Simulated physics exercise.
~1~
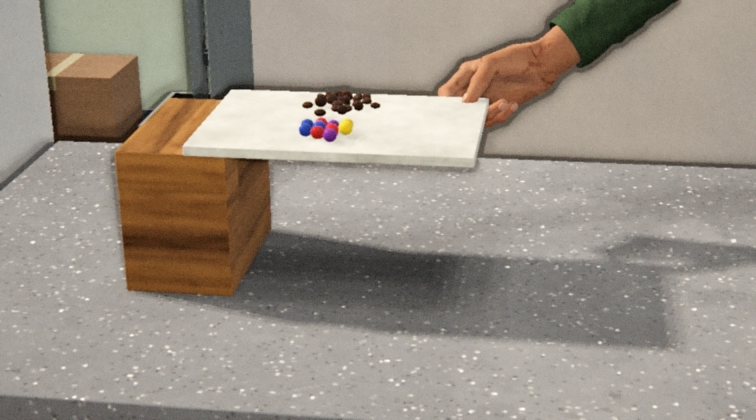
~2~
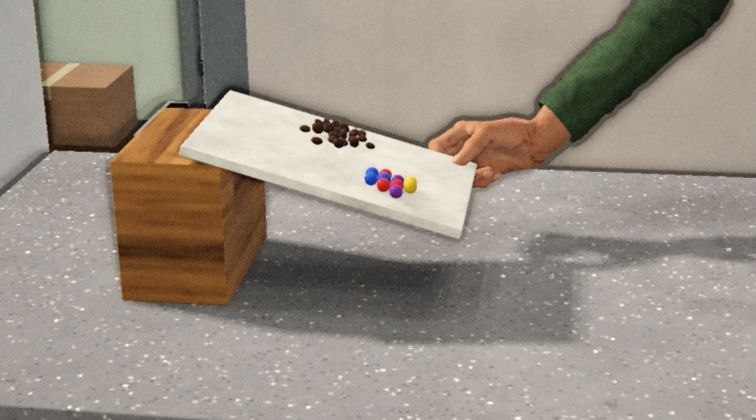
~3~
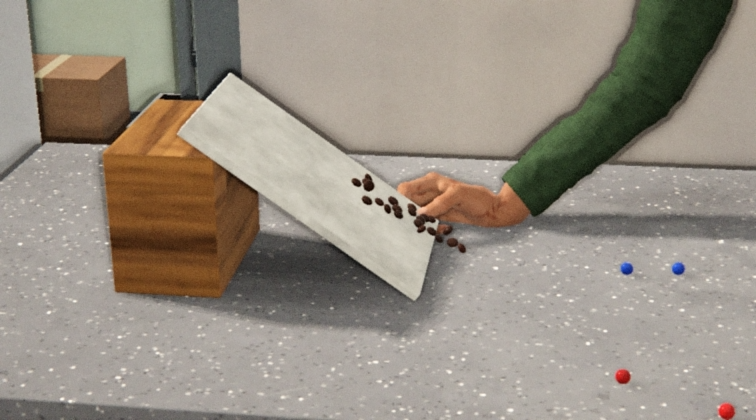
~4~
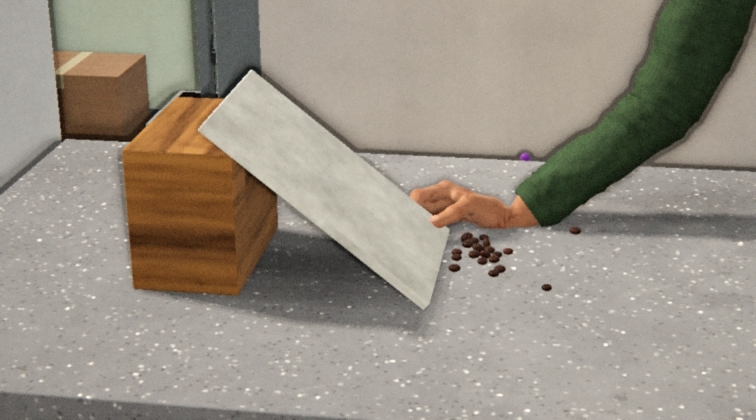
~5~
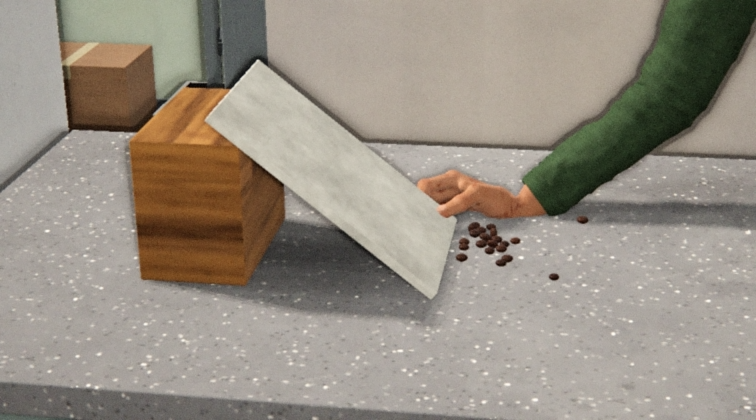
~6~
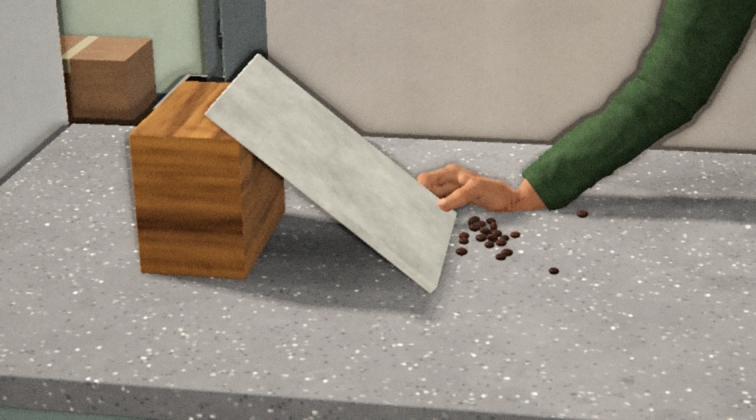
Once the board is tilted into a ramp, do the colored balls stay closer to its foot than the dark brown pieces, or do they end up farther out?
The colored balls end up farther out, rolling across the counter and out of view, while the dark brown pieces mostly settle near the foot of the board.
The clip shows a hand lowering one end of a pale board propped on a wooden block, sending small colored balls rolling far across a speckled counter and out of view, while dark brown bean-like pieces slide down and settle mostly near the board's foot.
